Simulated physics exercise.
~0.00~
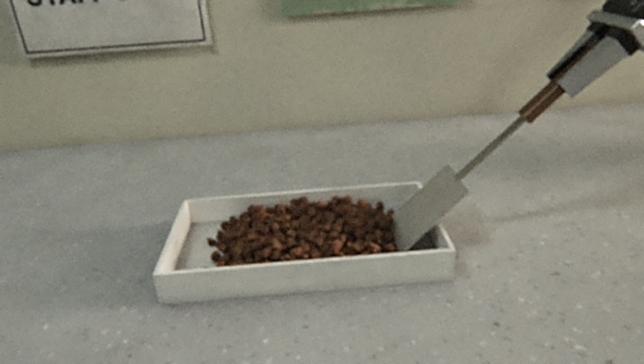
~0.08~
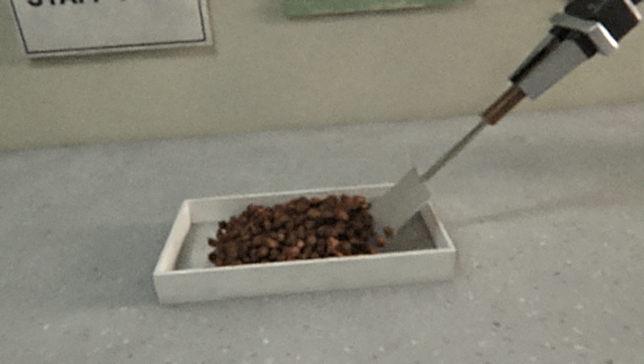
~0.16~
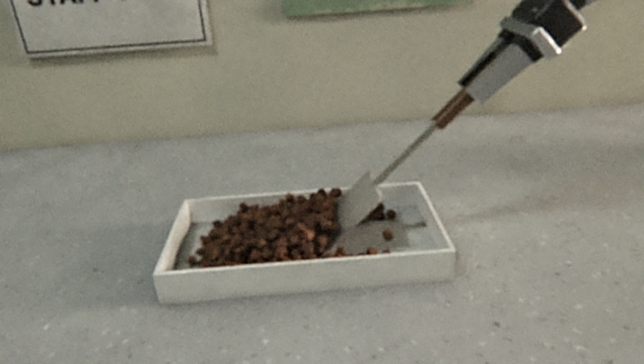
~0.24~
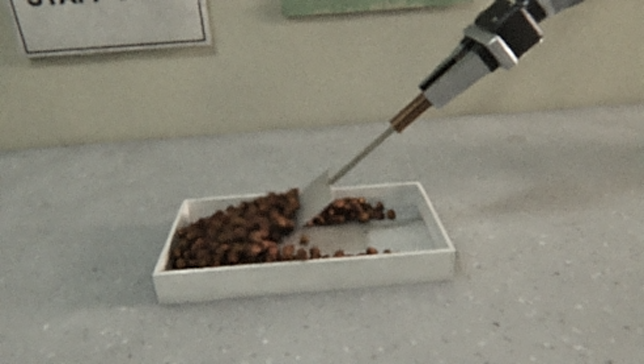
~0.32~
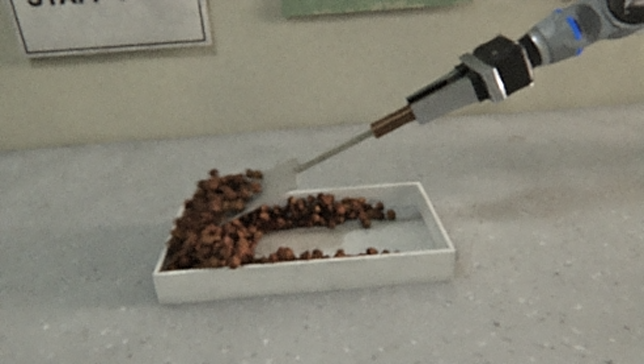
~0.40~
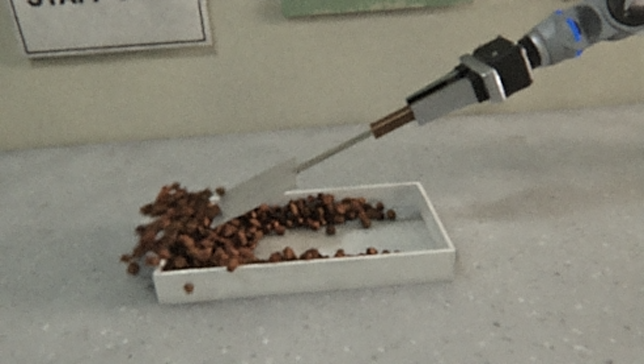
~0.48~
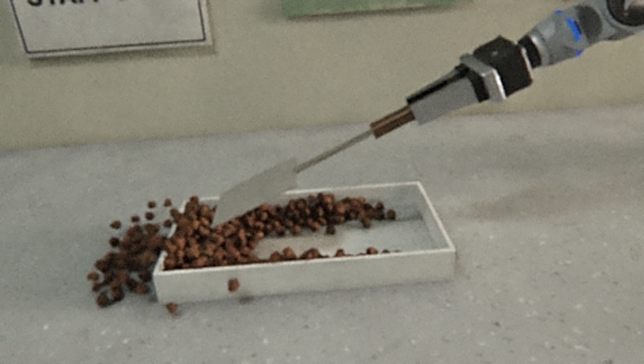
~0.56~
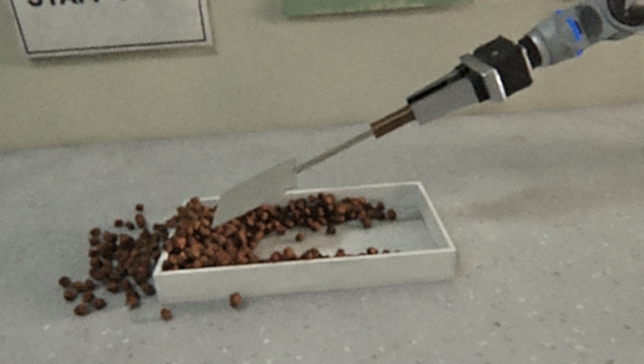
The footage shows a gripper pushing a flat turner leftward through brown pellets in a shallow white tray, heaping them at the left end, then lifting and tilting the blade flatter. Some pellets spill over the edge and scatter on the grey surface, while most stay in the tray.
